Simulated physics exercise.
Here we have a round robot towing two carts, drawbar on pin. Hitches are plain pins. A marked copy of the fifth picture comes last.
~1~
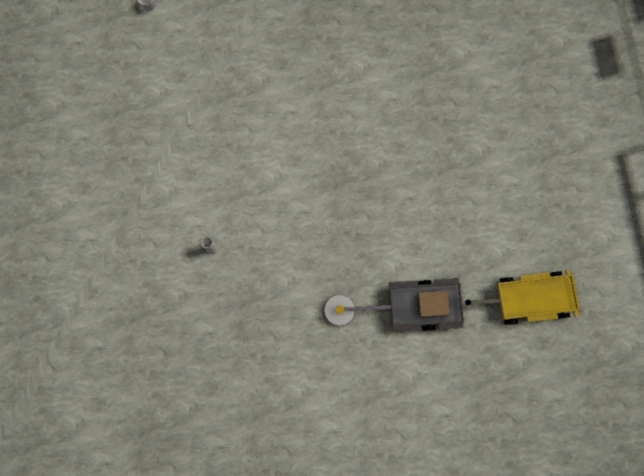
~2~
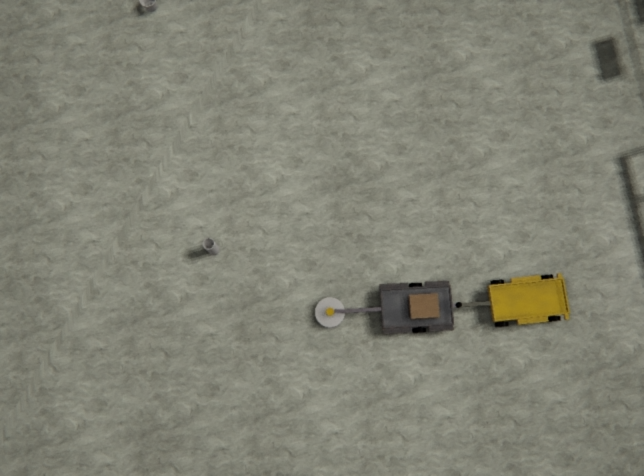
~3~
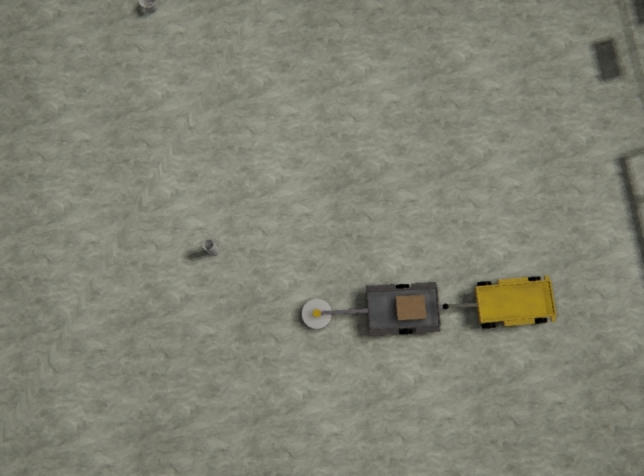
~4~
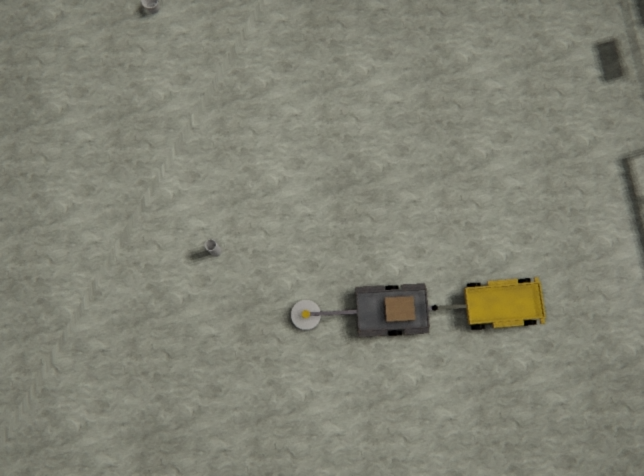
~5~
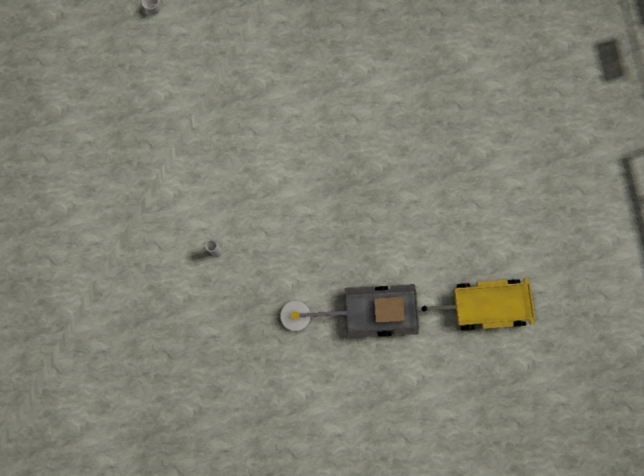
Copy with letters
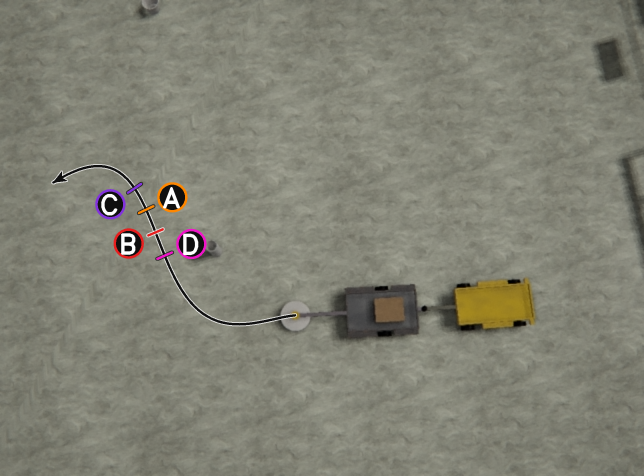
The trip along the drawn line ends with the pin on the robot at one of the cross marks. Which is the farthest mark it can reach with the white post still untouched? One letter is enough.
D.
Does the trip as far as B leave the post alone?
No.
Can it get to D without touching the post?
For that mark, yes.
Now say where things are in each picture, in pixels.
In the first frame, white post (212, 249); robot (340, 310); grey cart (426, 305).
In the second frame, robot (330, 312); grey cart (416, 307); yellow cart (528, 300); white post (214, 250).
In the third frame, robot (317, 314); grey cart (403, 309); yellow cart (515, 302); white post (214, 251).
In the fourth frame, robot (306, 315); grey cart (392, 310); yellow cart (504, 303); white post (216, 251).
In the fifth frame, robot (296, 316); grey cart (382, 311); yellow cart (494, 304); white post (217, 252).
On the marked copy, A at (146, 210); B at (156, 232); C at (135, 188); D at (165, 256); the route from (295, 315) via (162, 249) to (53, 183).
Following D. Soon after the start, robot (238, 325), last cart (436, 307).
Later, robot (189, 300), last cart (384, 313).
In the end, robot (167, 257), last cart (342, 318); nothing has been touched.
As for the rest, A is too far, the post has been hit; B is too far, the post has been hit; C is too far, the post has been hit.
